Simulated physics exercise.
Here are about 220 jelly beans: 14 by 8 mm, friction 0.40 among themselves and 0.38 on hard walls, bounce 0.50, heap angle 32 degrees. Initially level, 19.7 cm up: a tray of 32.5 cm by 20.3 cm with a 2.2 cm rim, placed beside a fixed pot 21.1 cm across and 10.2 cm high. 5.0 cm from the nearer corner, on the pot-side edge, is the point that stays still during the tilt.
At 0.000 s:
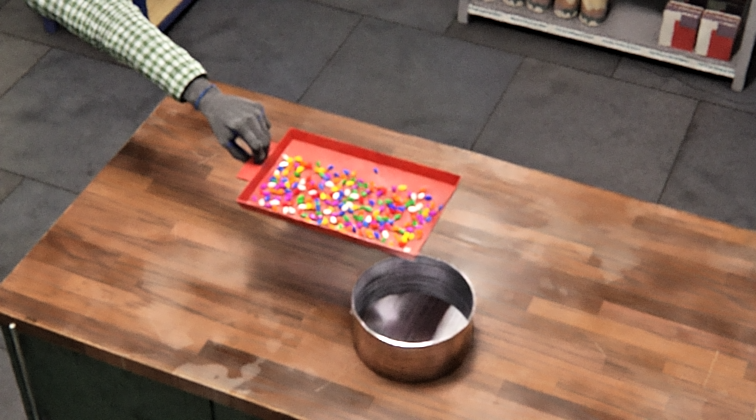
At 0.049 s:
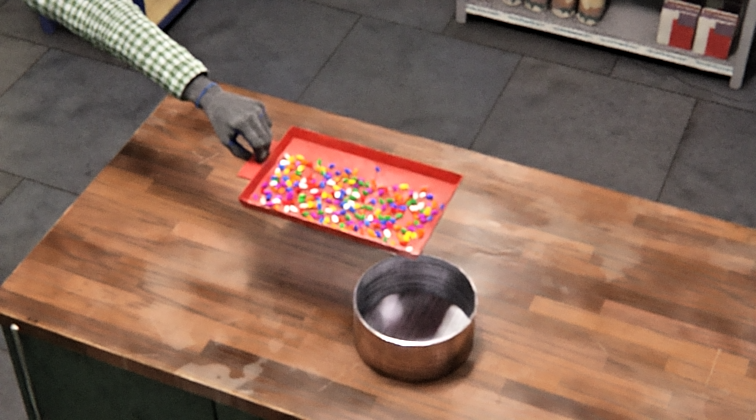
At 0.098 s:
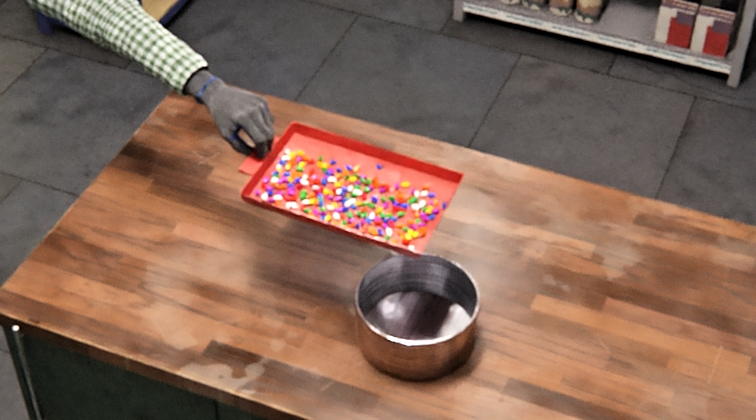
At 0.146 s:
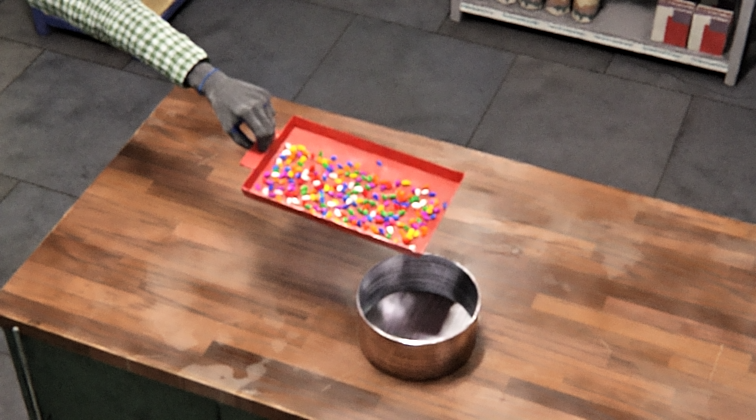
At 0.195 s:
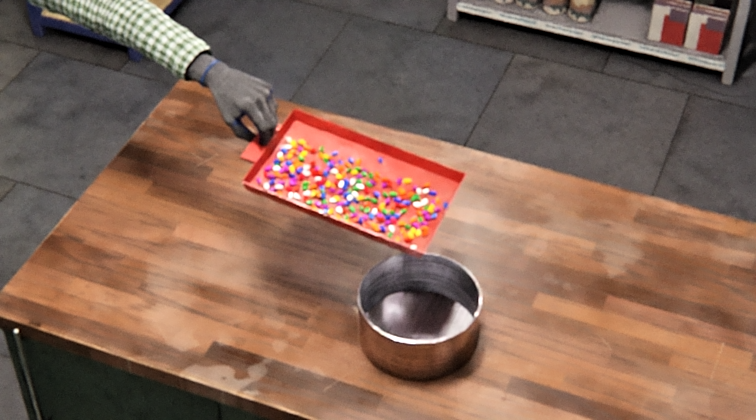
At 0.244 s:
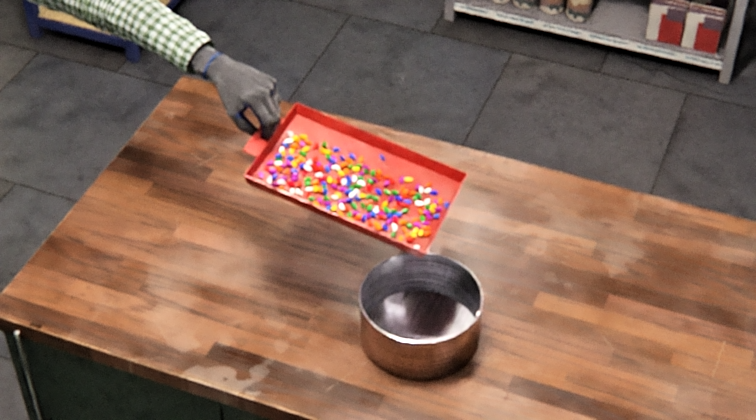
On a wooden table, a gloved hand slightly tilts a red tray of colourful pieces beside a pot.
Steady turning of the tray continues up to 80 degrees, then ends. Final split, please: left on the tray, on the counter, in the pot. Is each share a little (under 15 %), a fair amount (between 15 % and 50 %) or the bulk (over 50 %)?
Left on the tray: A fair amount; counter: A fair amount; pot: A fair amount.
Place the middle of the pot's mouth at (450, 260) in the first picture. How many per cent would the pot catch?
I'd expect near 65 per cent.
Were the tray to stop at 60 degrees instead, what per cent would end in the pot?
In that case, near 10 percent.
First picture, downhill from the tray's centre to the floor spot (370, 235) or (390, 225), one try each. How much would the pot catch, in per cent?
I'd put it at roughly 90 per cent for the first tilt and roughly 90 per cent for the second.
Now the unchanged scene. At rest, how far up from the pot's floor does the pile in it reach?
Roughly 1.0 centimetres.
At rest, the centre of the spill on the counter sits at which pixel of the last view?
The middle of the spill sits at roughly (503, 294).
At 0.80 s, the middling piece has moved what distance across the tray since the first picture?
Displacement on the tray: Roughly 12 cm.
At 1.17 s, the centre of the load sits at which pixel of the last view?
Estimated load position: Around (444, 217).
After 0.80 s, tilt 44 degrees; the tray holds 100 %, the pot 0 %.
After 1.17 s, tilt 65 degrees; the tray holds 80 %, the pot 5 %.
After 1.63 s, tilt 80 degrees; the tray holds 50 %, the pot 15 %.
At rest (3.3 s), tray 20 %, counter 40 %, pot 35 %.
